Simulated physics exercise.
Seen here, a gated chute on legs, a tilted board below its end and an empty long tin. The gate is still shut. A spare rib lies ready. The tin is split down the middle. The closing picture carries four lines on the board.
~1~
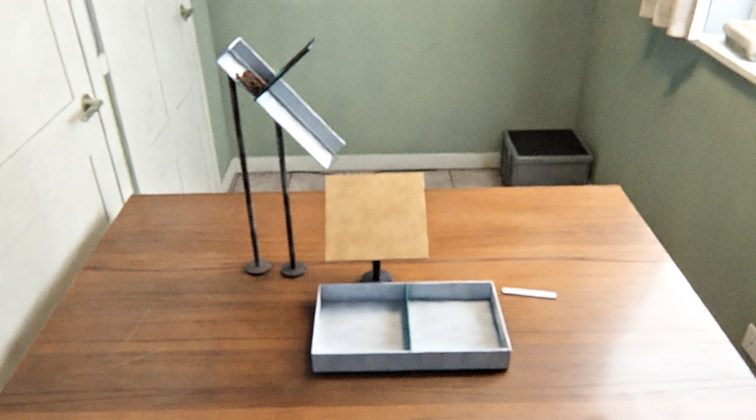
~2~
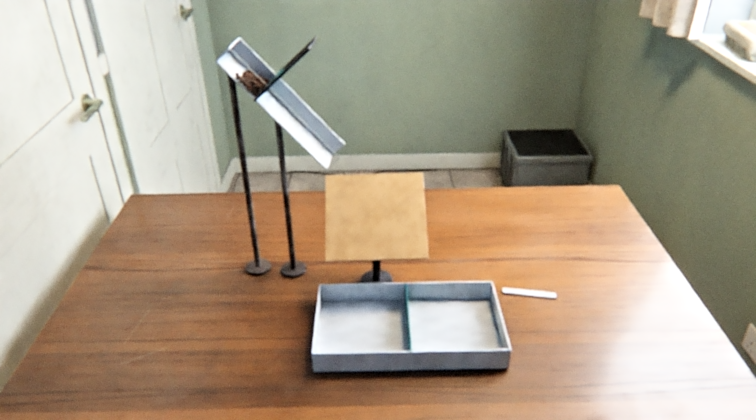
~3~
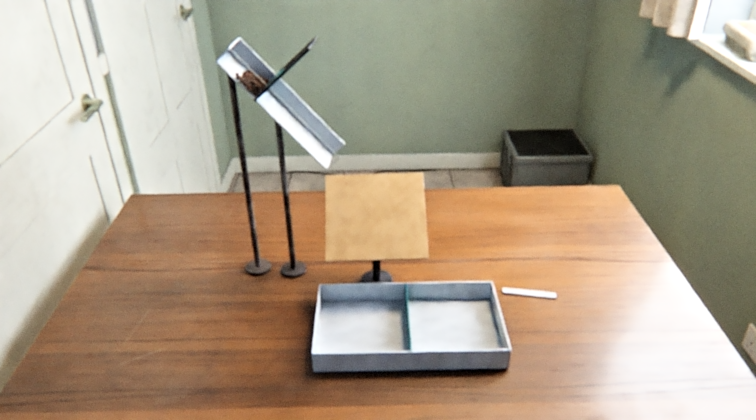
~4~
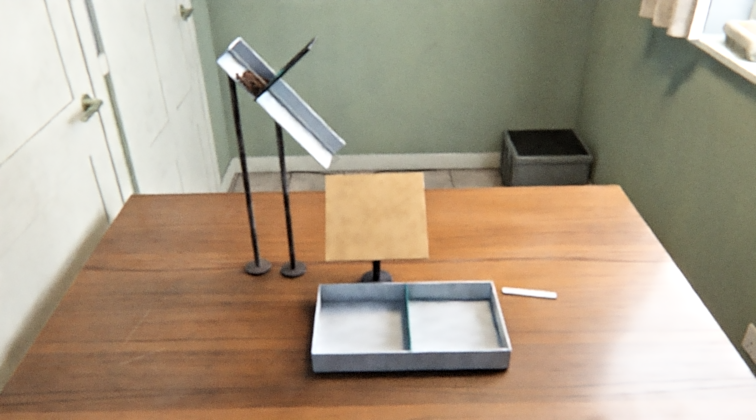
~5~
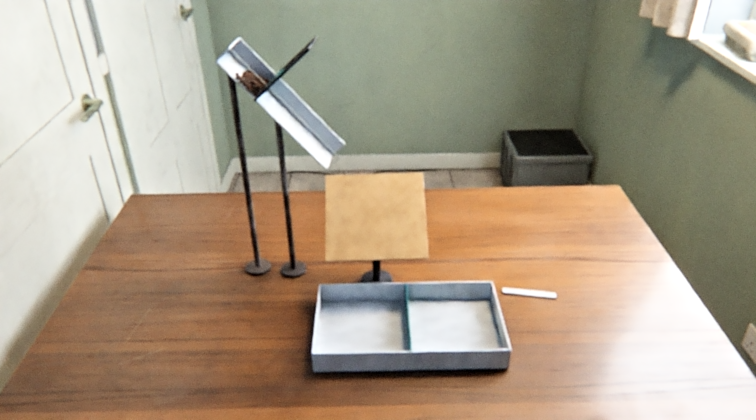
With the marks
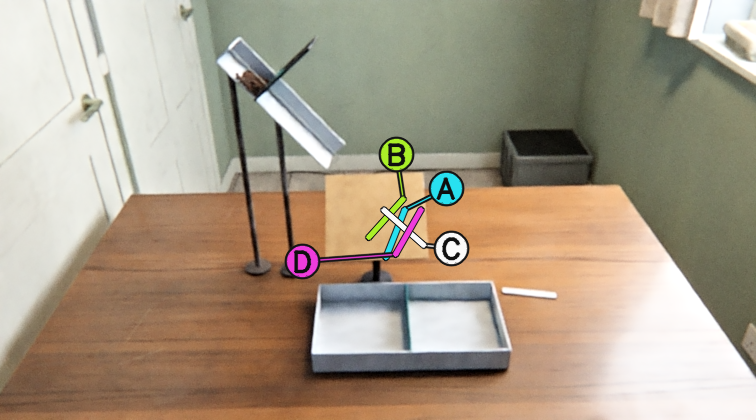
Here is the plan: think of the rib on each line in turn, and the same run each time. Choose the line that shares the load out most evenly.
C is best.
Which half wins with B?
Left.
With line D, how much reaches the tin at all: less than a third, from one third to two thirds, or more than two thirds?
Line D gives more than two thirds.
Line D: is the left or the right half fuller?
More lands on the left.
On the marked copy, line A from (404, 209) to (385, 257); line B from (403, 198) to (368, 237); line C from (383, 210) to (423, 245); line D from (421, 209) to (395, 254).
If A is chosen, of what is caught, nearly all in the left half, a stray few in the right.
If B is chosen, of what is caught, most in the left half, a small part in the right.
If C is chosen, of what is caught, about a third in the left half, about two thirds in the right.
If D is chosen, of what is caught, nearly all in the left half, a small part in the right.
